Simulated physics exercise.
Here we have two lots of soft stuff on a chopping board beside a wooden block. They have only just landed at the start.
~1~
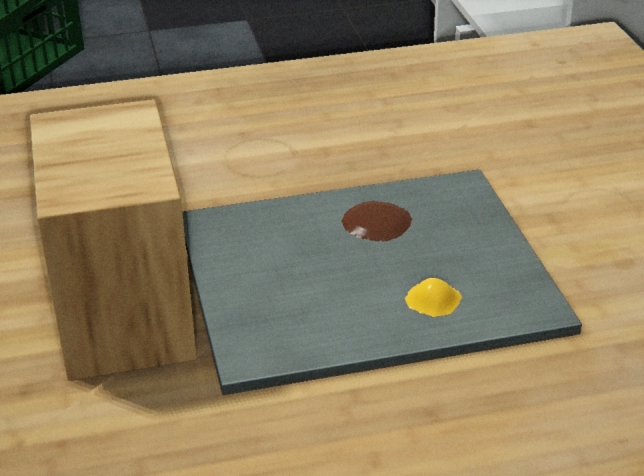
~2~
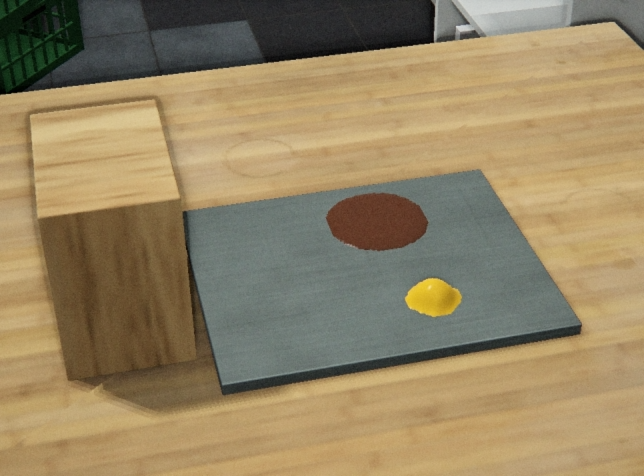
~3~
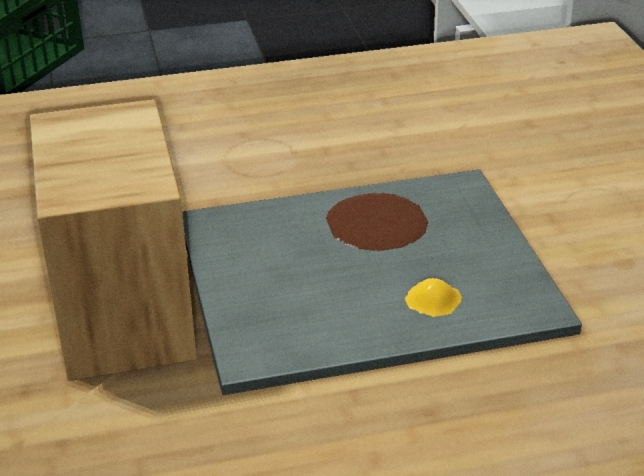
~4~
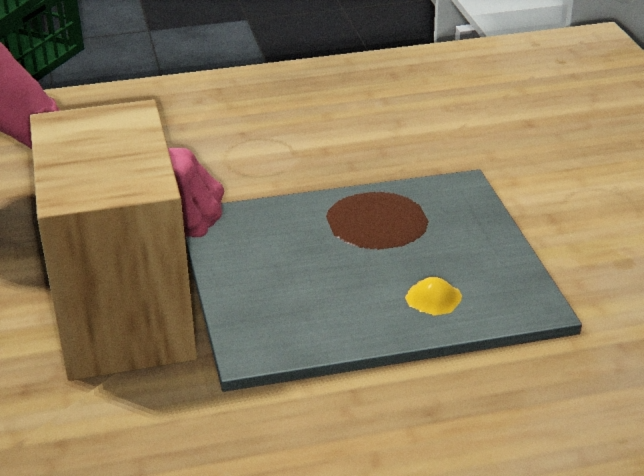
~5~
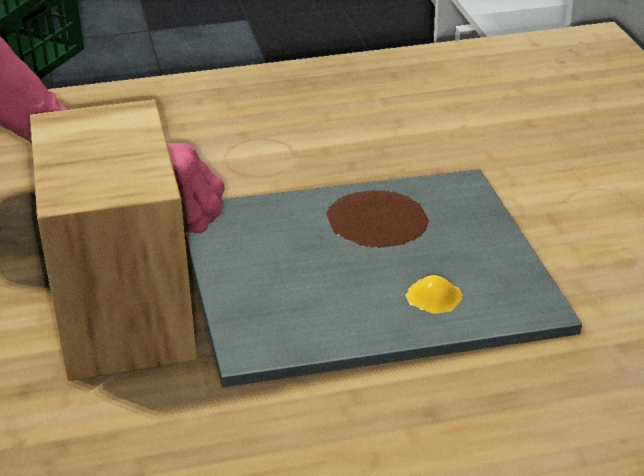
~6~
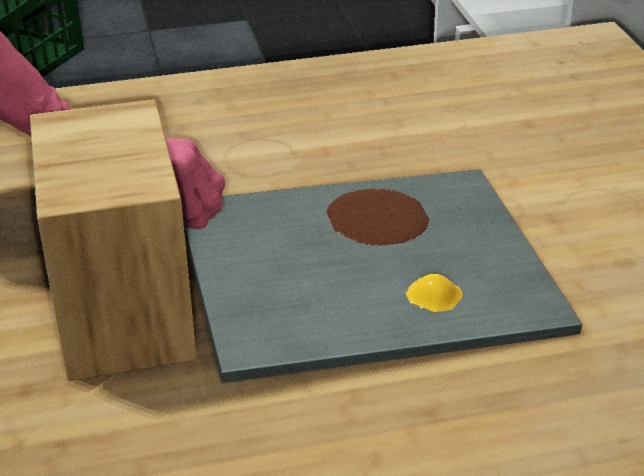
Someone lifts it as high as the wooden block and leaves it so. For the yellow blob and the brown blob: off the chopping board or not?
Okay, so the yellow blob sits tight and the brown blob tumbles off.
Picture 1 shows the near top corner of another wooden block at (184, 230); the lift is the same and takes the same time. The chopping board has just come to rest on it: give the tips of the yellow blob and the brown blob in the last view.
The first one stops at (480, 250), and after it the second at (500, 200).
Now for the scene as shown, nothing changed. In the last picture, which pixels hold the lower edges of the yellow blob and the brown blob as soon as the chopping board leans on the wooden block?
(489, 244); (510, 202).
Next, slope about 35°; the yellow blob has not moved; the brown blob has crept down a long way.
After that, the yellow blob has not moved; the brown blob is dripping off the low end.
Finally, slope about 35°; the yellow blob has not moved; the brown blob is dripping off the low end.
